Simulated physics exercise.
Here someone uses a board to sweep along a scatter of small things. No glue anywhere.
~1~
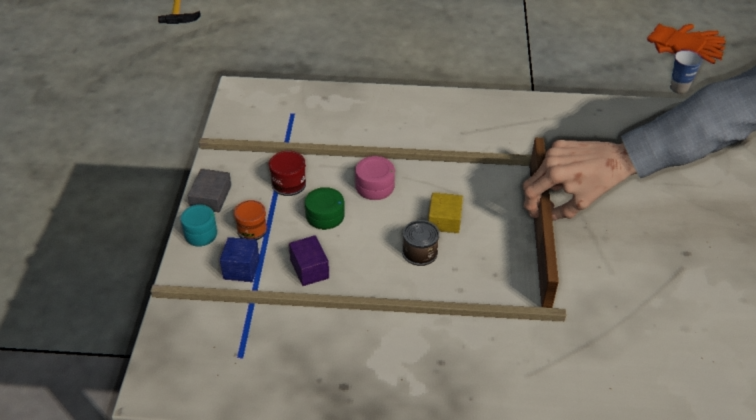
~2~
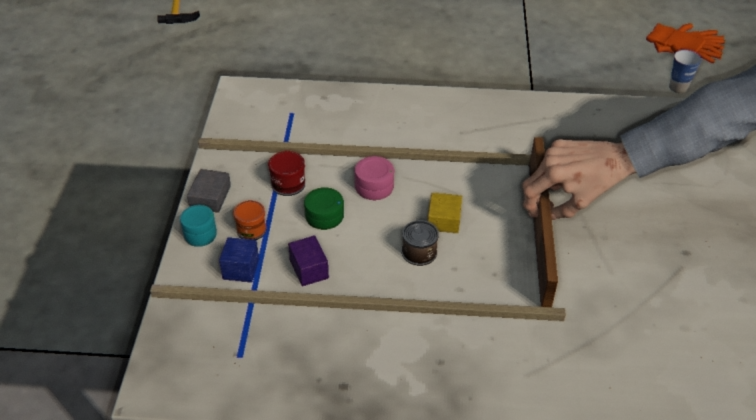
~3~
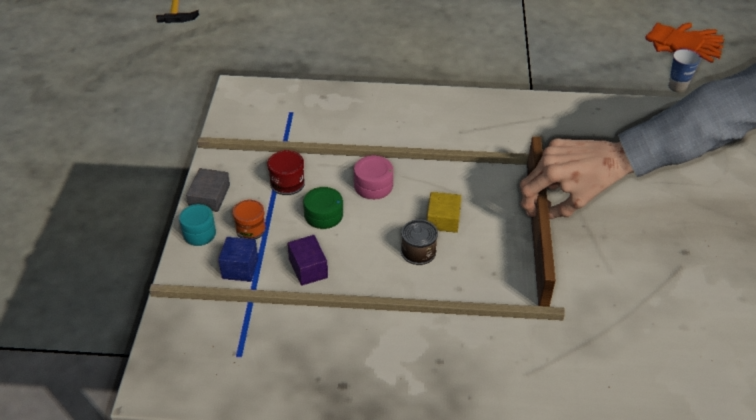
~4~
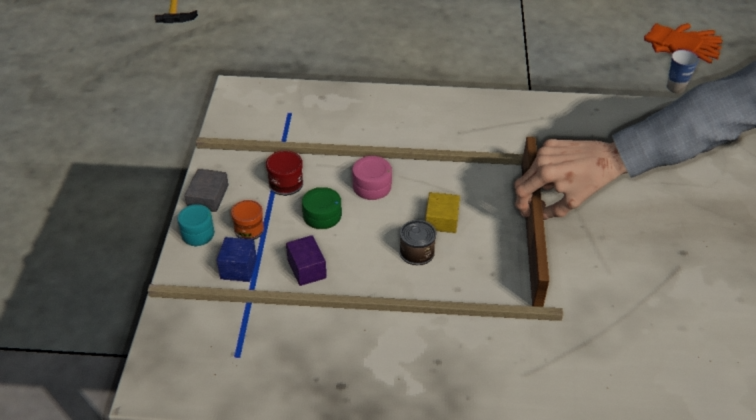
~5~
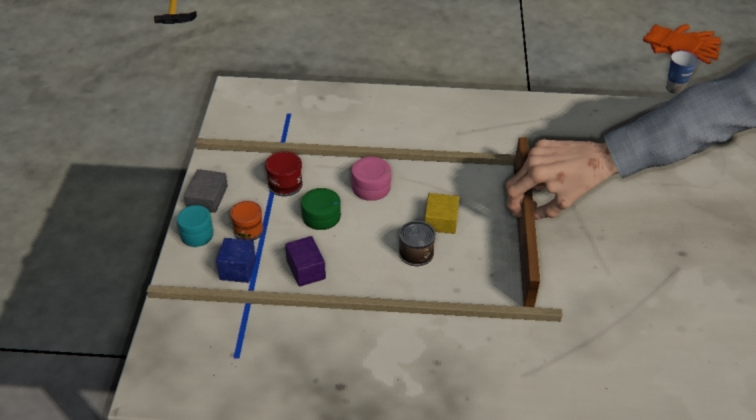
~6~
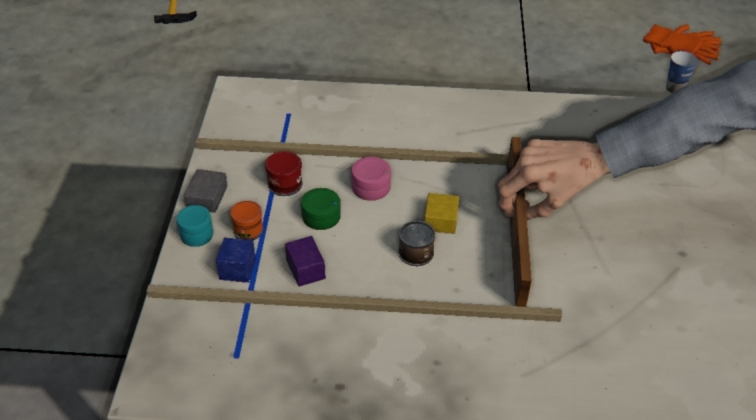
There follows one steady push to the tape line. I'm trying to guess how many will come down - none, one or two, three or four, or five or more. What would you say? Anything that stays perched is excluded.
Count off: Nought.
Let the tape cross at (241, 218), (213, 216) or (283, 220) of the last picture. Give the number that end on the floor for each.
In order, 2, 6 and 0.
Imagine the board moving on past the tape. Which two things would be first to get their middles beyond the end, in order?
Going earliest first, it's the grey block and then the turquoise lid.
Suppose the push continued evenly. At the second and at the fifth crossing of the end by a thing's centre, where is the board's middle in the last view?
At (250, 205) for the second, at (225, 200) for the fifth.
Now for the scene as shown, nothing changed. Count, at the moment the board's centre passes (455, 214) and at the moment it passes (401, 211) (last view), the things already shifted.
Counts: 1, 2.
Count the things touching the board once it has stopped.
Contact count: 4.
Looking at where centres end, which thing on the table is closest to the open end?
It's the grey block.
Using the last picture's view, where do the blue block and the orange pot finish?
The blue block at (191, 258), the orange pot at (213, 224).
Soon after, none off yet; grey block at rest near (206, 190); turquoise lid at rest near (195, 226); blue block at rest near (236, 260).
After that, none off yet; grey block at rest near (206, 190); turquoise lid at rest near (195, 226); blue block moving near (228, 260).
In the end, the number that fall off is zero.
